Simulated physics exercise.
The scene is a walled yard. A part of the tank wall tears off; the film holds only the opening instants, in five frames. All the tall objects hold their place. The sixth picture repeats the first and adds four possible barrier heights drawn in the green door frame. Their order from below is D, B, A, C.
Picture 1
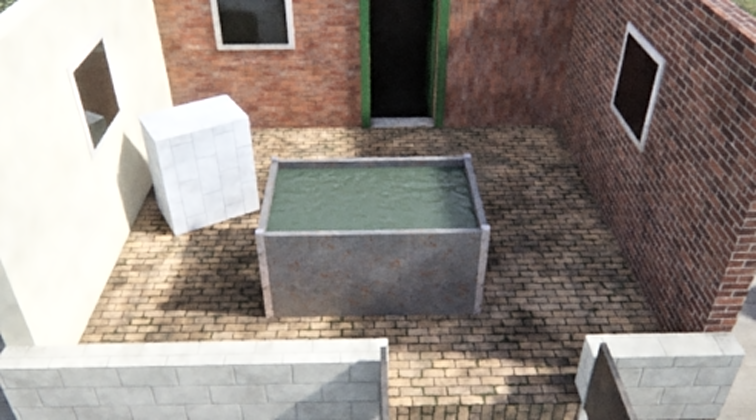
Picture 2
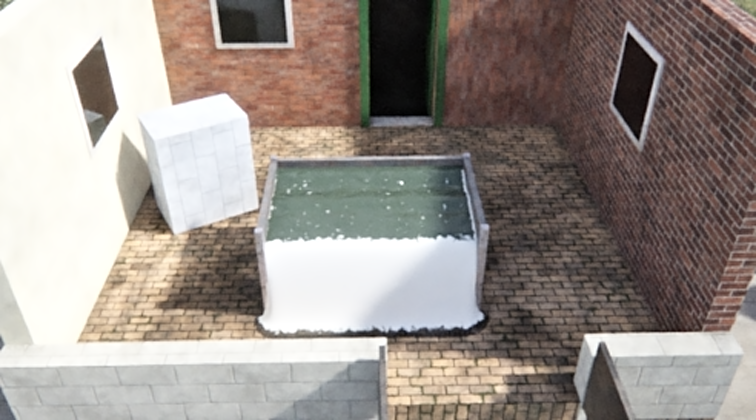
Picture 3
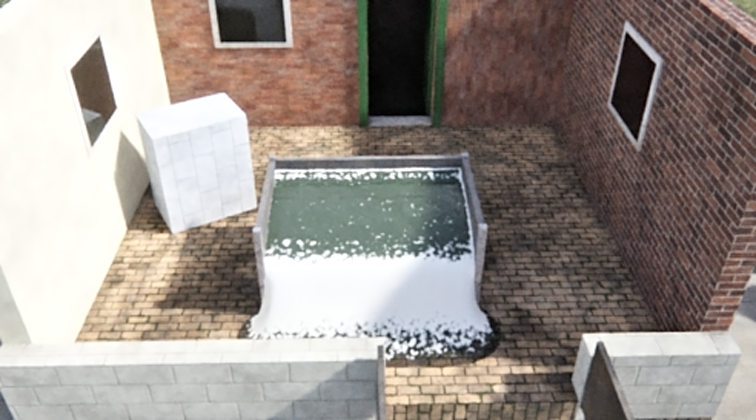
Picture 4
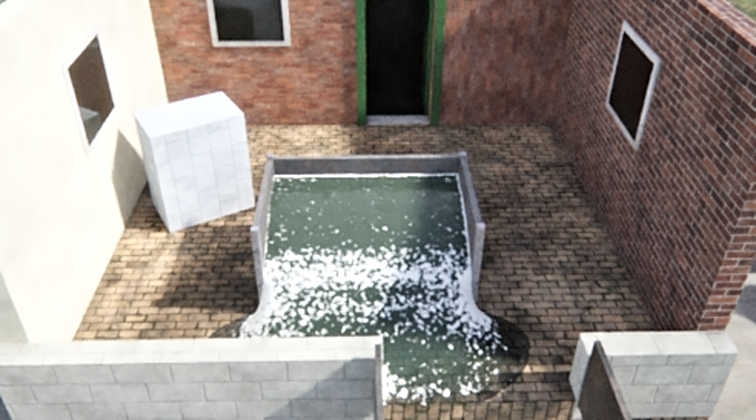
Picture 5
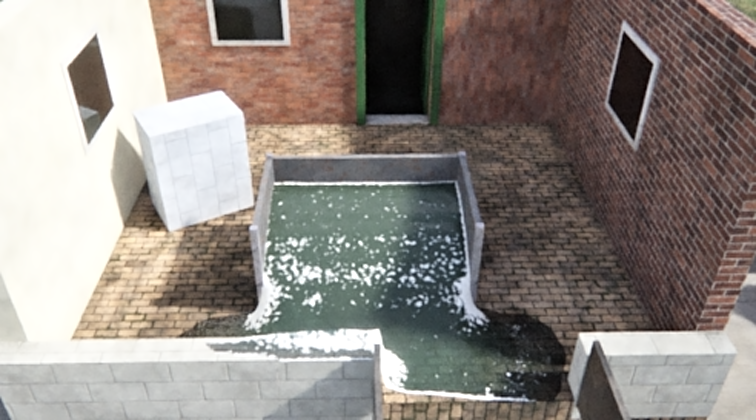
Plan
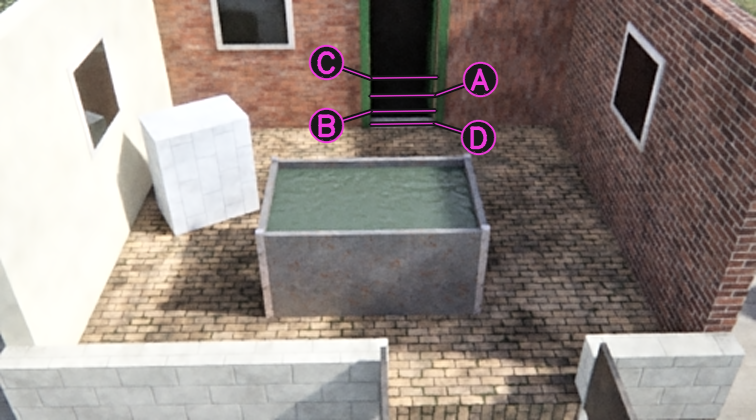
A walled brick yard held a tank of still green water until its front side gave way, and the water poured out in white foam, spreading over the paving toward the low front wall and gap.
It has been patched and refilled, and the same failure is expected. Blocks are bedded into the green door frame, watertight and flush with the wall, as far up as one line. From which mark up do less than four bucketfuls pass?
It is D.
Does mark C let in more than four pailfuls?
No, that is safe.
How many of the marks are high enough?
All of the four.
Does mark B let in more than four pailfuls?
No.
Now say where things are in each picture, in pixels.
In the first picture, water in the tank at rest, its middle at (372, 200); foot of the green doorway at (402, 127); open gate at (487, 333).
In the second picture, 3 % of the ground under water, visible out to (467, 267).
In the third picture, 6 % of the ground under water, visible out to (333, 268).
In the fourth picture, 11 % of the ground under water, visible out to (272, 278).
In the fifth picture, water covers 15 % of the ground, its front hidden from here.
In magenta, A at (403, 95); B at (403, 111); C at (403, 77); D at (402, 123); from the bottom up D, B, A, C.
Choosing A, nothing gets over.
Choosing B, nothing gets over.
Choosing C, nothing gets over.
Choosing D, nothing gets over.
